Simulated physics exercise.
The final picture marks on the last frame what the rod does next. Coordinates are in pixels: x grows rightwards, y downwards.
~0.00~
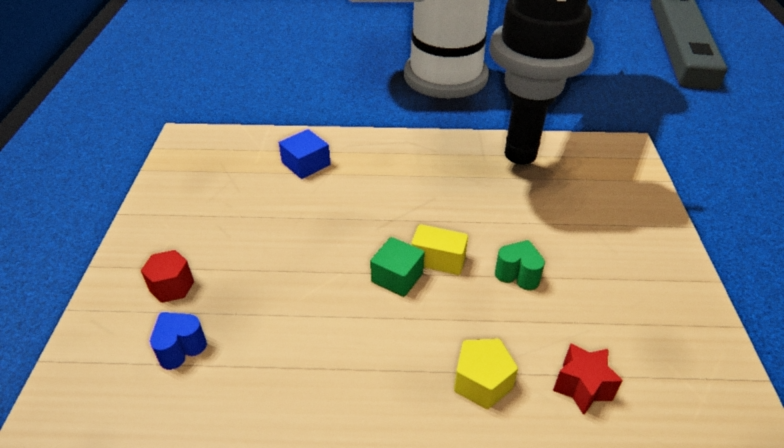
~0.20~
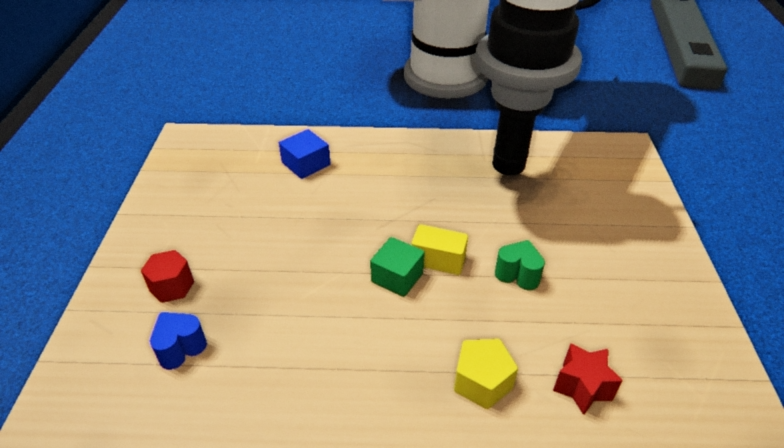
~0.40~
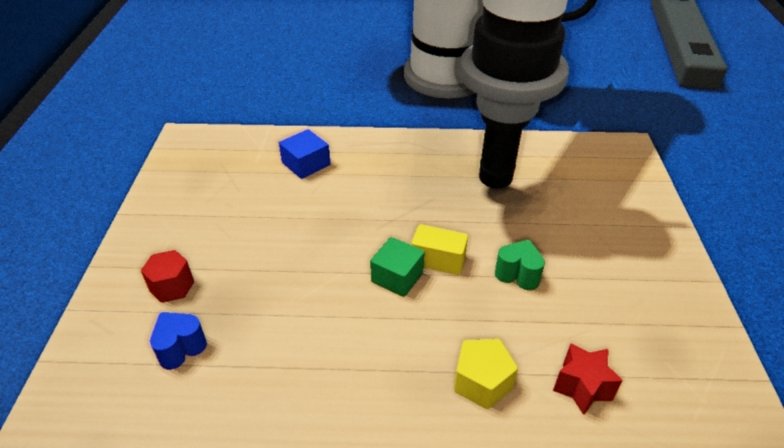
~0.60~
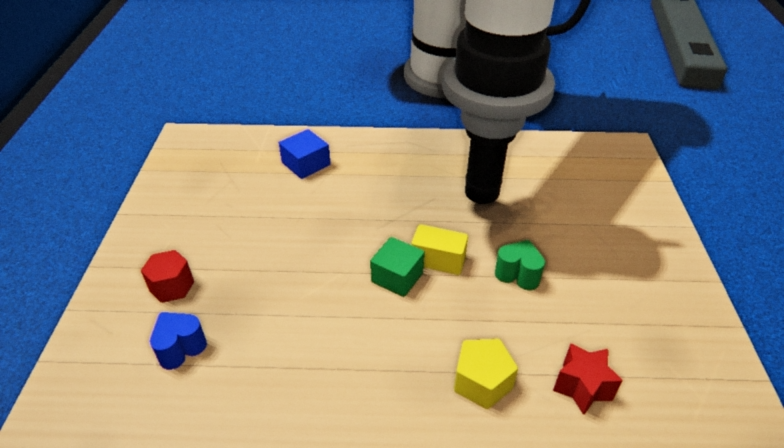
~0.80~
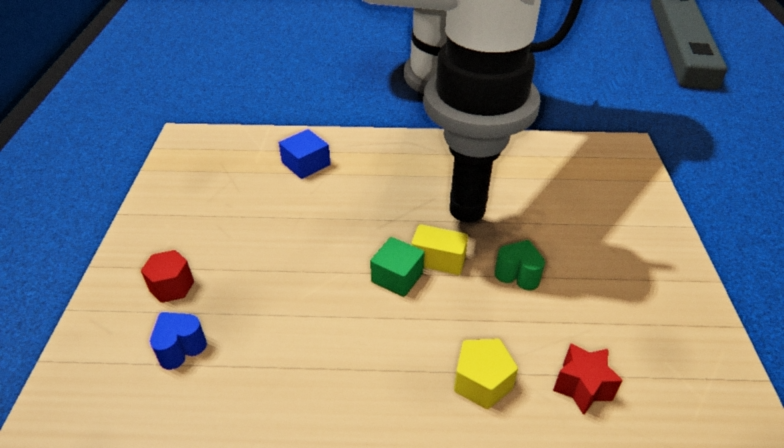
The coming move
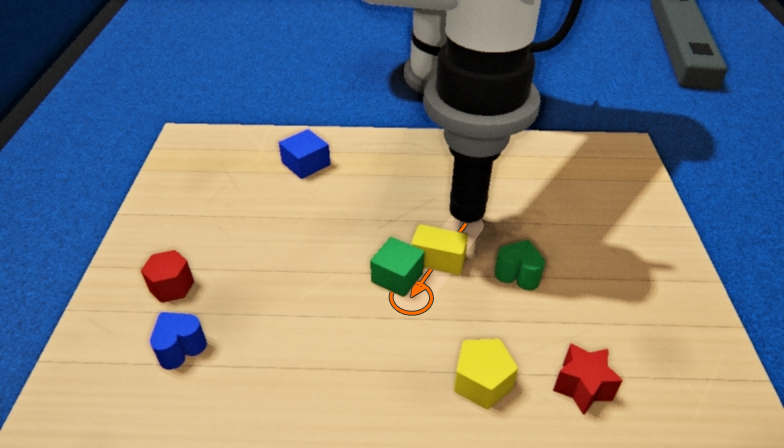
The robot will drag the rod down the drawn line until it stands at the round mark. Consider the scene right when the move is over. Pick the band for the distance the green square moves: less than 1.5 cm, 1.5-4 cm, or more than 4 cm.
Beyond 4 cm.
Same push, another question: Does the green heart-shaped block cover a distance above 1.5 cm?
Short answer: No.
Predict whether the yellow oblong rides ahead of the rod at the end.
I predict the rod still has it in front.
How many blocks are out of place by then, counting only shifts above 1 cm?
I'd put the number at two.
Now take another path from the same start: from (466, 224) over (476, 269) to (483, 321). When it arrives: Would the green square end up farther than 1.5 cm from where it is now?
No - that is not the case.
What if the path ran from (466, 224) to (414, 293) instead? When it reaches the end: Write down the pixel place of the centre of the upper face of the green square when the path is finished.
The centre of its top will be at (340, 284).
Drawn move, straight from (466, 224) to (411, 297).
On the path given first. One third of the way, rod at (449, 235); green square at (391, 258); yellow oblong at (434, 248), turned 20° clockwise.
Two thirds of the way, rod at (431, 258); green square at (363, 274), turned 20° clockwise; yellow oblong at (410, 272), turned 35° clockwise.
At the end, rod at (412, 284); green square at (337, 286), turned 40° clockwise; yellow oblong at (382, 297), turned 55° clockwise; green heart-shaped block still.
